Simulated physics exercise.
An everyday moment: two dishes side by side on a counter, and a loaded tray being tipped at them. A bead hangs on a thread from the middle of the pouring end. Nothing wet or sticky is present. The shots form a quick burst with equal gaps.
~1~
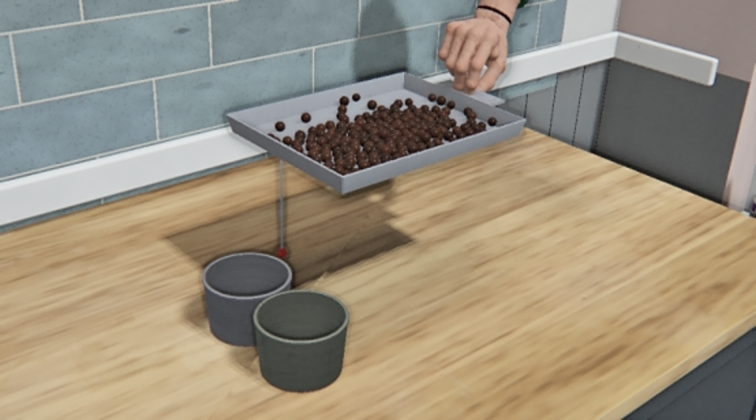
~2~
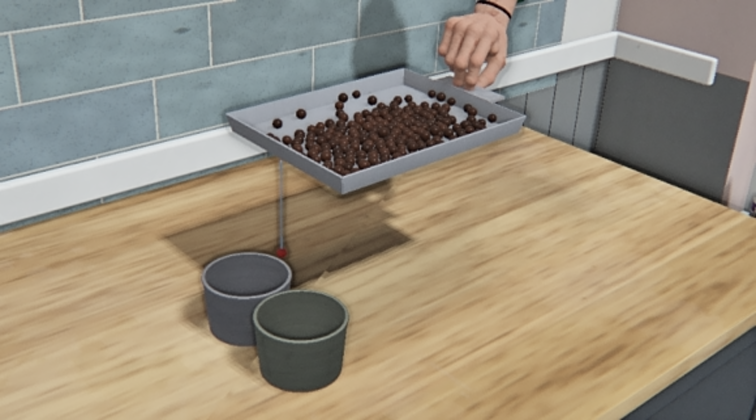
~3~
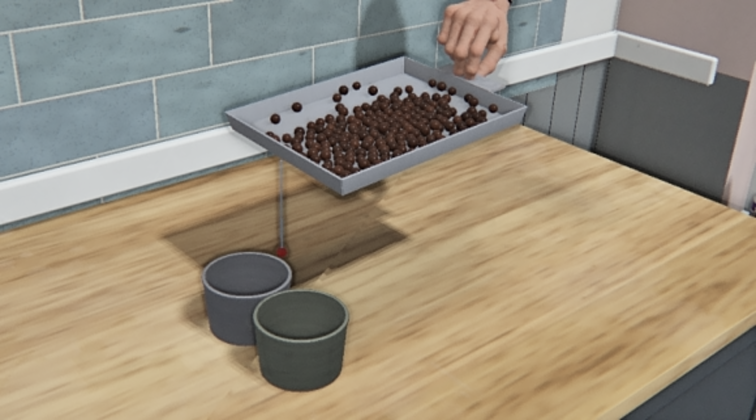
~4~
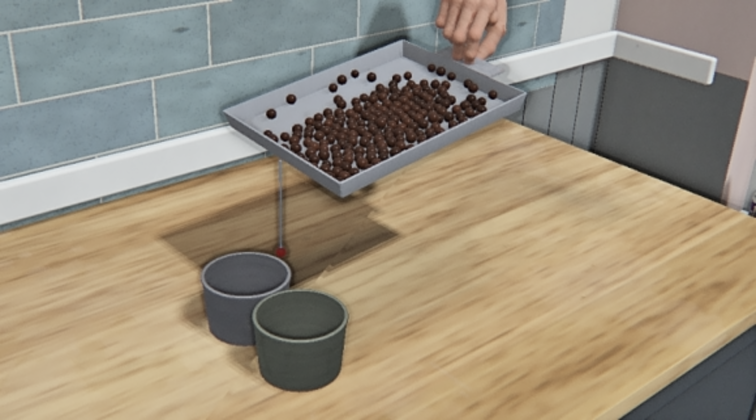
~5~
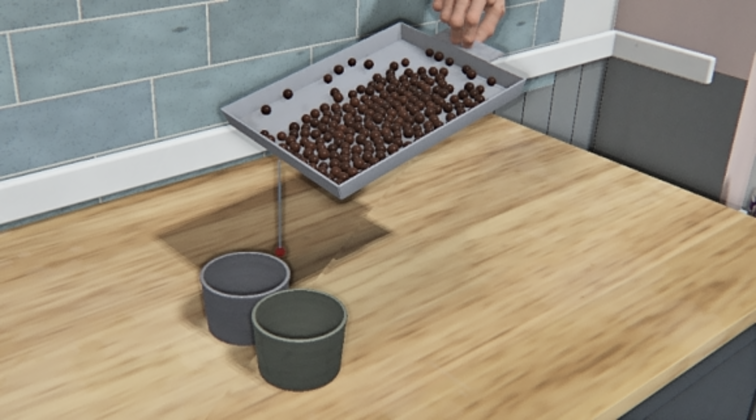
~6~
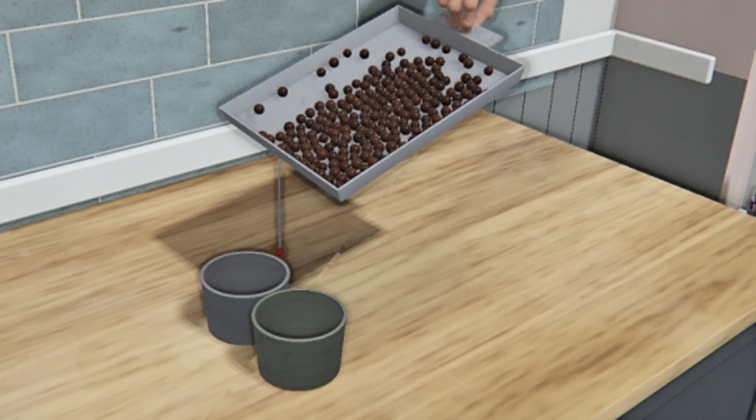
The footage shows a hand raising the far end of a grey tray of dark brown balls above a wooden counter, the tray tilting more steeply as the balls shift toward its lower edge, near two empty round dishes.
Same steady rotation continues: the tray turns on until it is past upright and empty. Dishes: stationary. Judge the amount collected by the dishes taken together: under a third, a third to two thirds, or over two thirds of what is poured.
Over two thirds is collected.
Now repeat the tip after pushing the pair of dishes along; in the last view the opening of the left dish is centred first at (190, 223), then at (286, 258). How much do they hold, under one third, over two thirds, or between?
At the first spot I'd expect under a third, and at the second spot less than a third.
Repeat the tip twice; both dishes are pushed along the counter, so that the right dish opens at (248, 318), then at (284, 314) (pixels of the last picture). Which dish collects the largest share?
On the first try it would be the one on the right, and on the second the one on the right.
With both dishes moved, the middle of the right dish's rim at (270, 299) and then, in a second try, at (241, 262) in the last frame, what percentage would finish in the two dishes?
First placement: Some 50 %; second placement: Some 0 %.
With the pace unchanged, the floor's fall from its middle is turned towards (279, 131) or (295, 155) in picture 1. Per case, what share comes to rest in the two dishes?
In turn some 0 and 50 per cent.
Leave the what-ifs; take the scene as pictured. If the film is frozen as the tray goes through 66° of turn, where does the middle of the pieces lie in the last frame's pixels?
Roughly at (311, 163).
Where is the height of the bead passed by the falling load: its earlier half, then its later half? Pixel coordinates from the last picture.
Near (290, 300) to start, and near (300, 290) afterwards.
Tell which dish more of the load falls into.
The winner: The right side.
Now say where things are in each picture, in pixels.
Corners of the pouring end near (233, 114) and (344, 174), level; middle of the load near (382, 139), chocolate balls; left dish near (211, 309); right dish near (264, 353); bead on its thread near (282, 253), in the first frame.
Corners of the pouring end near (232, 114) and (343, 175), level; middle of the load near (382, 137), in the second frame.
Corners of the pouring end near (231, 112) and (343, 176), tipped barely, lowest at the right corner; middle of the load near (382, 132), in the third frame.
Corners of the pouring end near (229, 111) and (341, 180), tipped a little, lowest at the right corner; middle of the load near (381, 126), in the fourth frame.
Corners of the pouring end near (227, 109) and (339, 182), tipped a little, lowest at the right corner; middle of the load near (378, 120), only a few on the move, in the fifth frame.
Corners of the pouring end near (225, 107) and (339, 185), tipped clearly, lowest at the right corner; middle of the load near (374, 116), the bulk on the move; left dish near (209, 308); right dish near (262, 351), in the sixth frame.
Shortly afterwards, tray tipped steeply; the bulk on the tray; a little in the right dish; only a few in the left dish; only a few outside both; a little in the air.
Next, tray tipped past a quarter turn; only a few on the tray; near two thirds in the right dish; a little in the left dish; near a quarter outside both; only a few in the air.
Some moments later, tray tipped past a quarter turn; near two thirds in the right dish; a little in the left dish; near a quarter outside both.
In the end, tray tipped past a quarter turn; near two thirds in the right dish; a little in the left dish; near a quarter outside both.
